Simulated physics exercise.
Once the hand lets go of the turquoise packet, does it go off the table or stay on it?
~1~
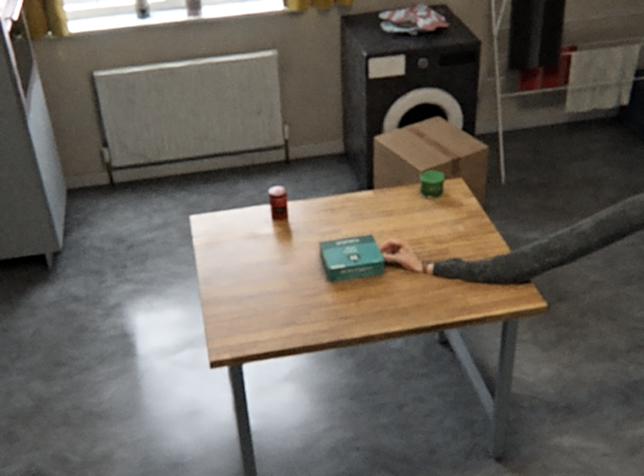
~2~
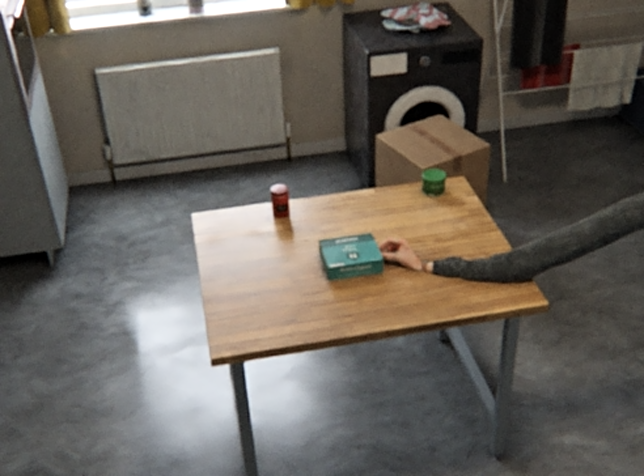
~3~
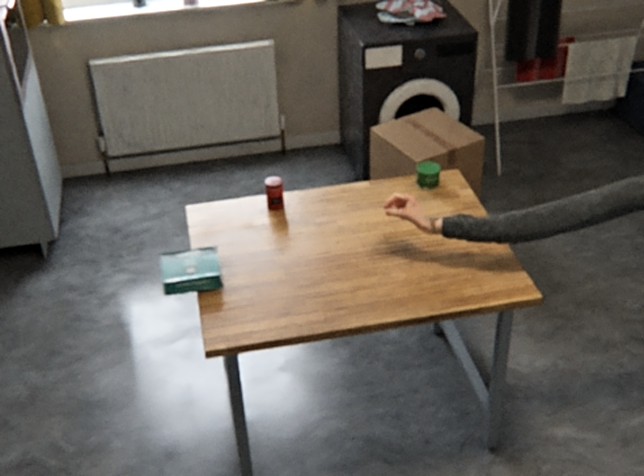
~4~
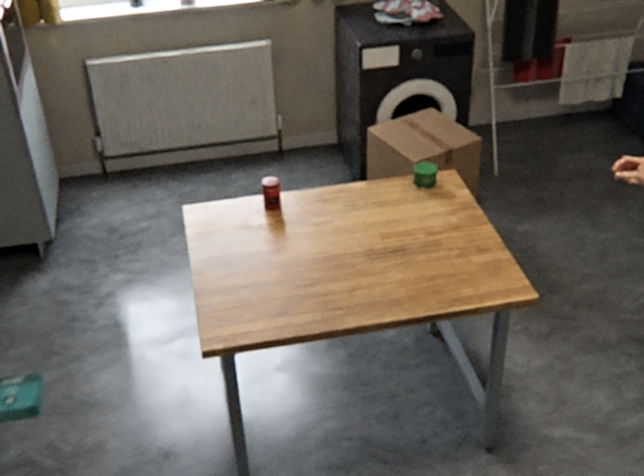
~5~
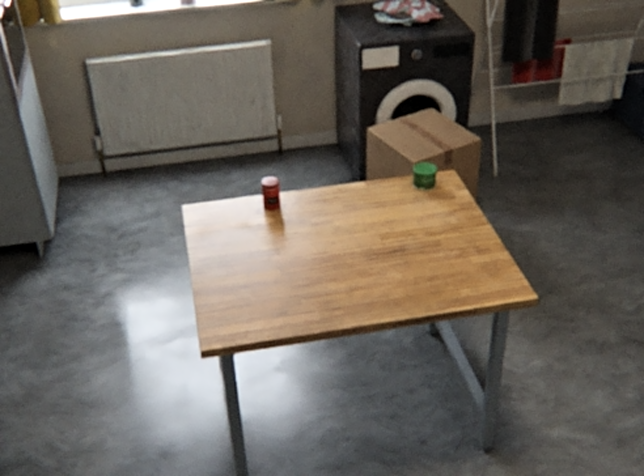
The turquoise packet goes off the table, passing over the left edge and dropping away.
